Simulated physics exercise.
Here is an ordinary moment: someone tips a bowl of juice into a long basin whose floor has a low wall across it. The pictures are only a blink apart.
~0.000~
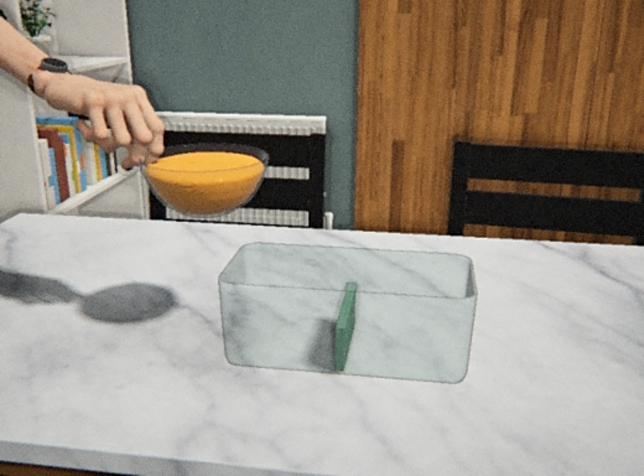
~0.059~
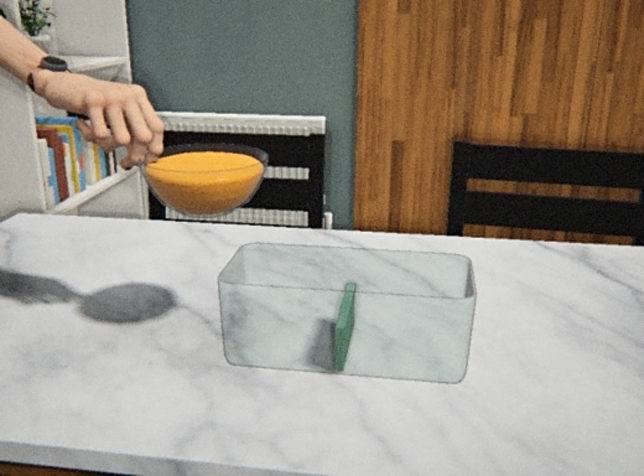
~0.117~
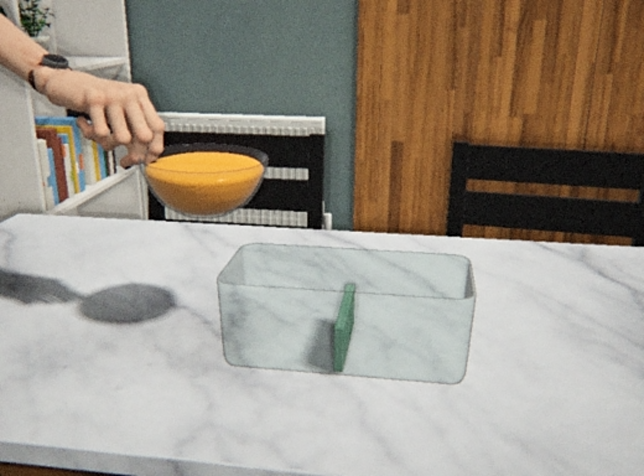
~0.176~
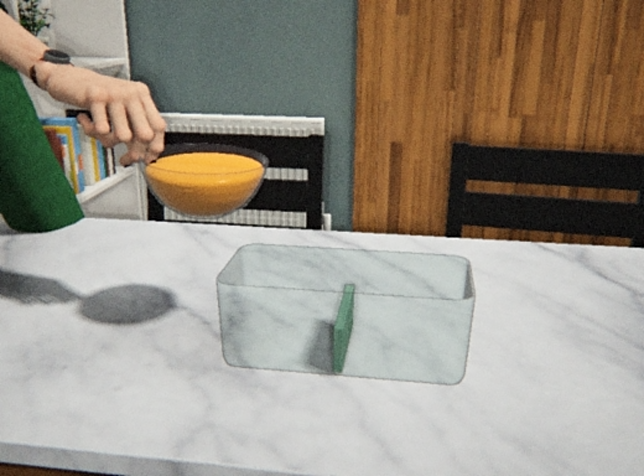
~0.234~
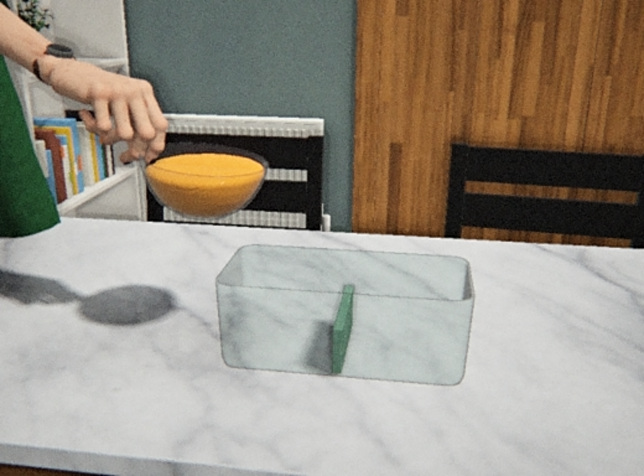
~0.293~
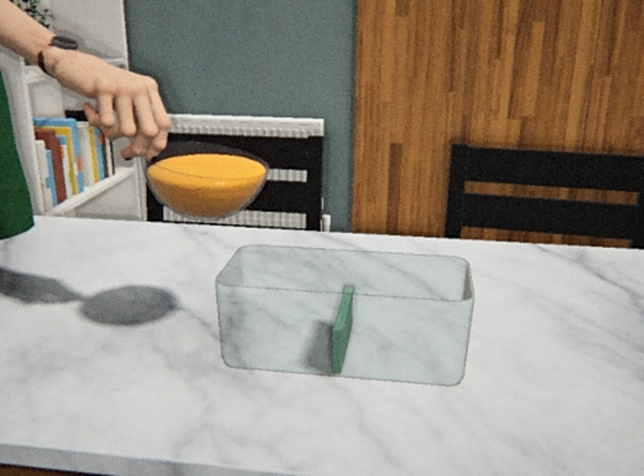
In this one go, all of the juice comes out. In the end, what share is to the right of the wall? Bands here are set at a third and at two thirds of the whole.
Honestly, the portion right of the wall stays beneath a third.
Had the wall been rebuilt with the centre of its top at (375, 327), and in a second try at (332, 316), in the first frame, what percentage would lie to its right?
The first one comes to 15 percent, while the second comes to 20 percent.
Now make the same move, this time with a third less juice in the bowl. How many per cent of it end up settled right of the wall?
Near 0 %.
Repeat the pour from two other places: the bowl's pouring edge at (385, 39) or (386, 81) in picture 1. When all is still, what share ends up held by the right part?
Close to 85 % for the first start and close to 90 % for the second.
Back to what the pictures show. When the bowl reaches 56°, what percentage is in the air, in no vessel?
Roughly 25 percent.
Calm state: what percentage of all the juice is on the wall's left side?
100 %.
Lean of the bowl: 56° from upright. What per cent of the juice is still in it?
About 45 per cent.
A moment on, the bowl is tipped part way and 44 per cent is still to pour, 29 is left of the wall and 0 right of it.
Next, the bowl is tipped on its side and 2 per cent is still to pour, 93 is left of the wall and 1 right of it.
Then the bowl is tipped on its side and 0 per cent is still to pour, 99 is left of the wall and 1 right of it.
Later the bowl is tipped on its side and 0 per cent is still to pour, 99 is left of the wall and 1 right of it.
Finally, 99 per cent lies left of the wall, 1 right of it and 0 outside.
